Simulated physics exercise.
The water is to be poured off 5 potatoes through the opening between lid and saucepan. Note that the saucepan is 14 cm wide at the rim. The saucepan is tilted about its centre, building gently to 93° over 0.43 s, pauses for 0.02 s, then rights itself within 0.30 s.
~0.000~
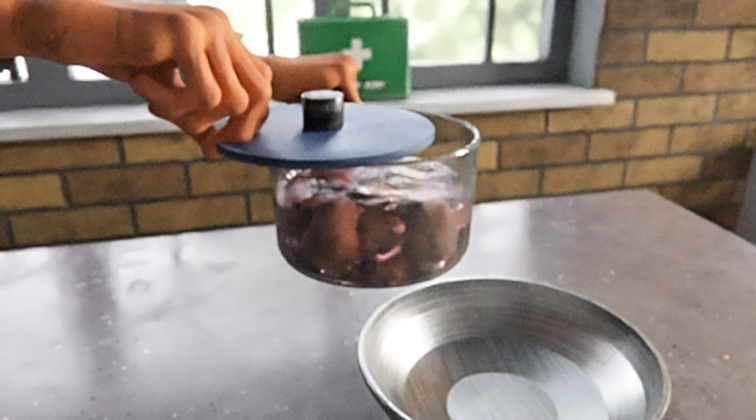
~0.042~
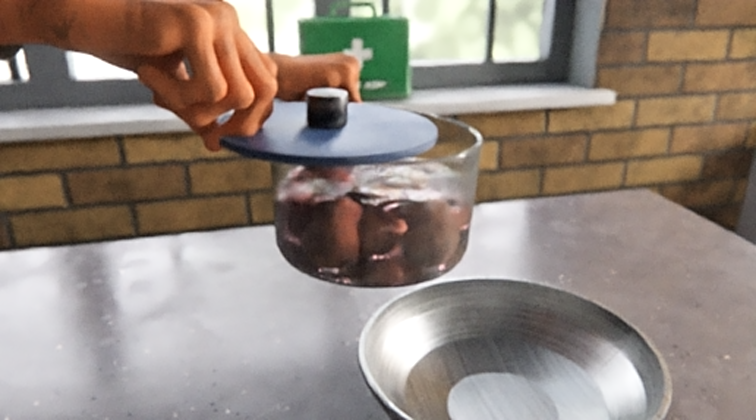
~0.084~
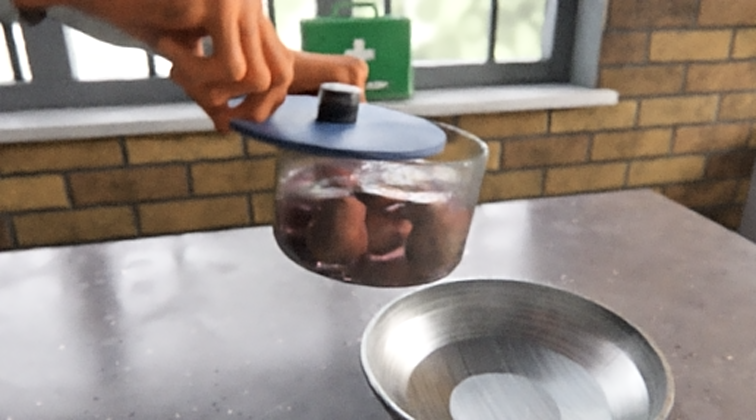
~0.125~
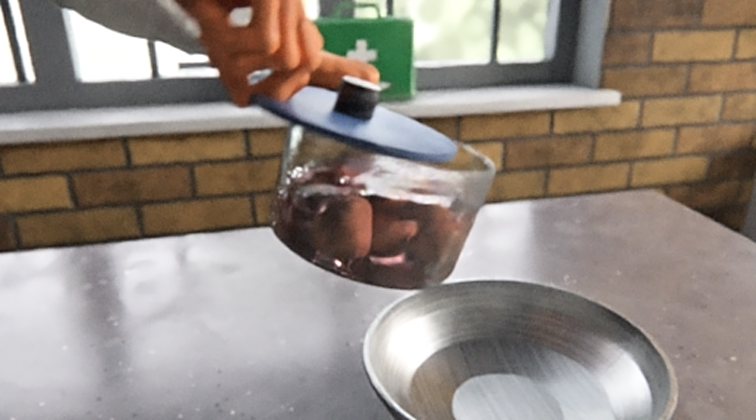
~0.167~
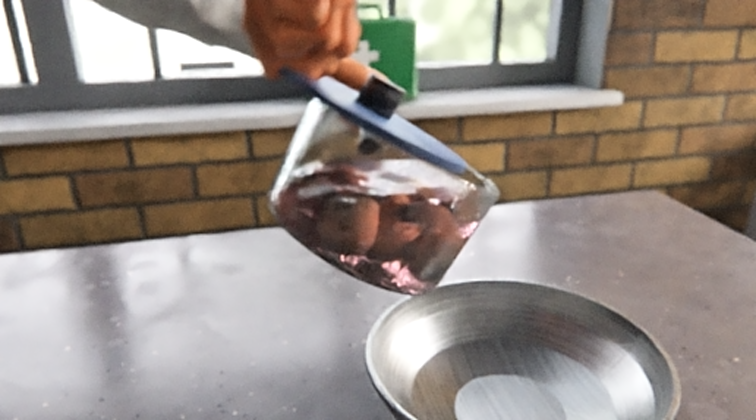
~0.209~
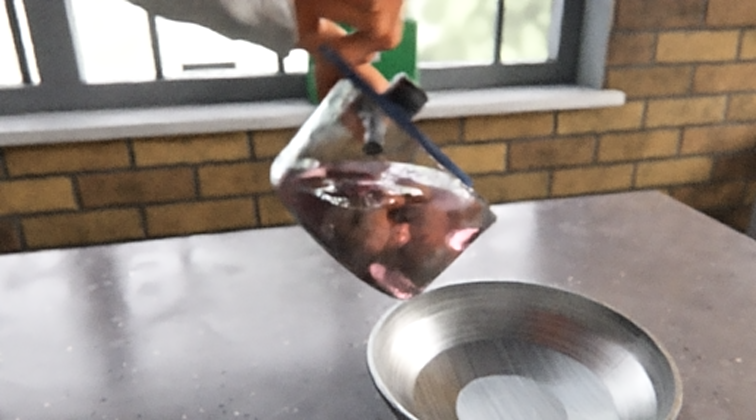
On a grey kitchen counter, a glass saucepan of potatoes in water tilts rightward above a metal bowl, hands holding its blue lid.
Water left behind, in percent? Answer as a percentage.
Left behind: Roughly 34 percent.
After 0.34 s the tilt is 84° and 67 per cent of the water is still in the saucepan.
After 0.44 s the tilt is 93° and 44 per cent of the water is still in the saucepan.
After 0.55 s the tilt is 71° and 36 per cent of the water is still in the saucepan.
After 0.66 s the tilt is 19° and 34 per cent of the water is still in the saucepan.
In the end 34 per cent of the water is still in the saucepan.
